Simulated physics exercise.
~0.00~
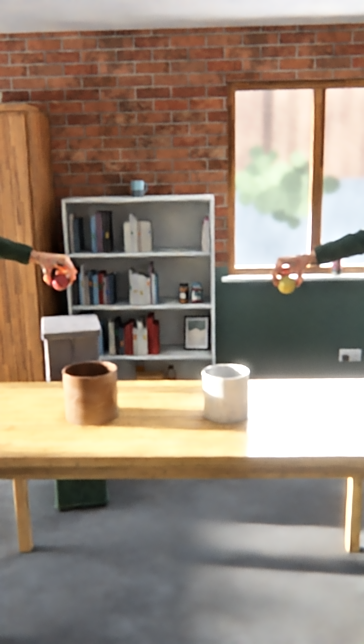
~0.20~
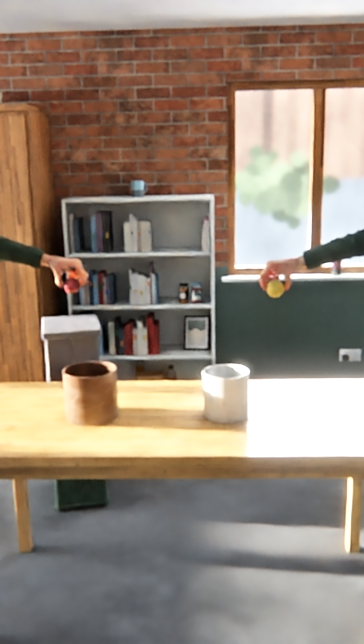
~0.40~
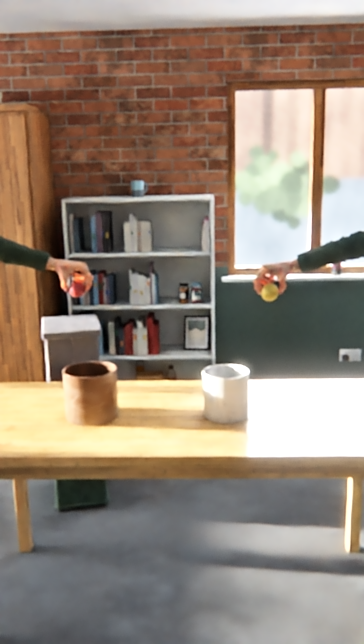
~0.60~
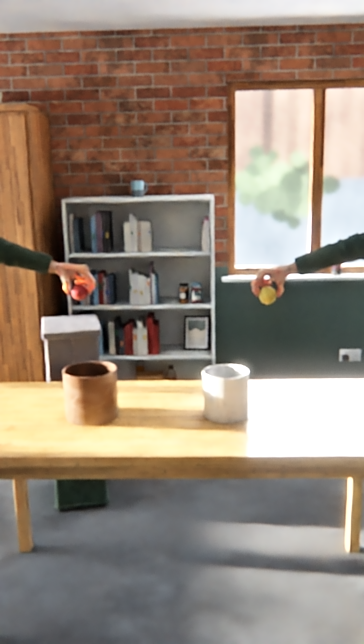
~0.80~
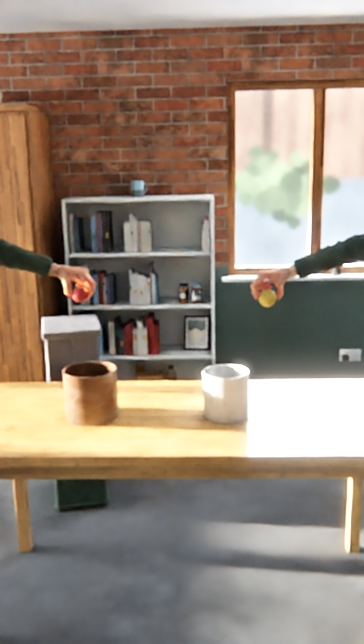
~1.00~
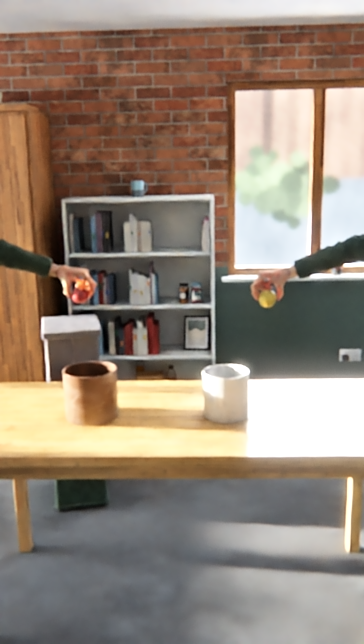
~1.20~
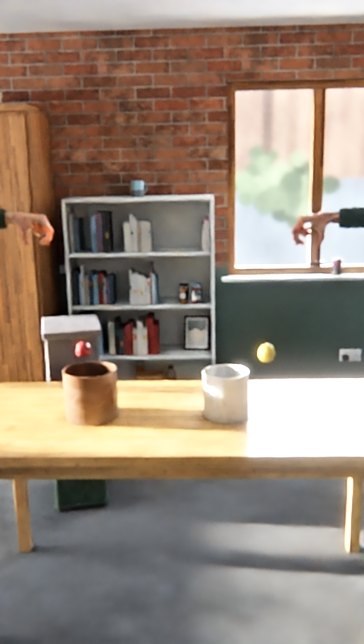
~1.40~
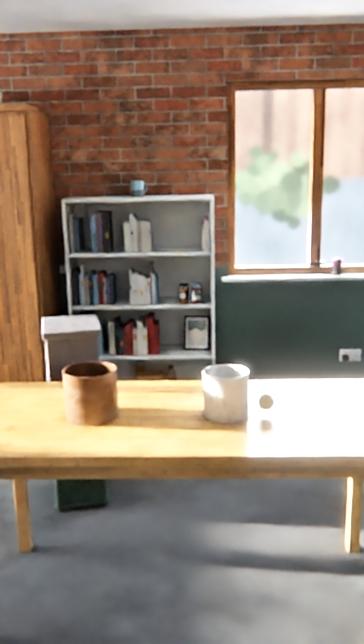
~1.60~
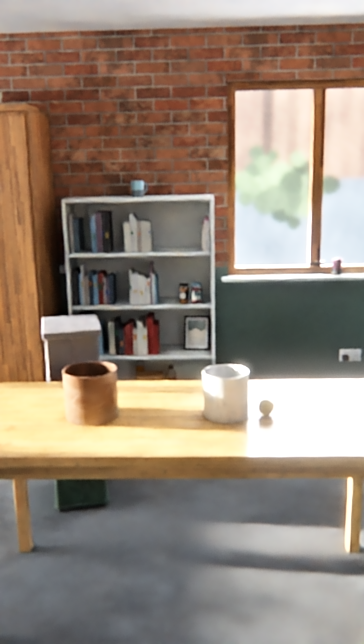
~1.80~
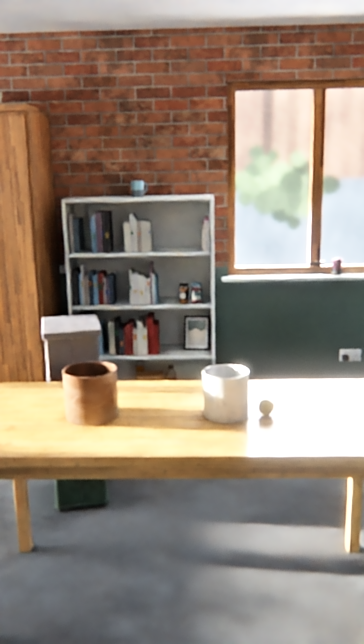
Two hands release a tomato into the left pot and a lemon beside the right bucket.
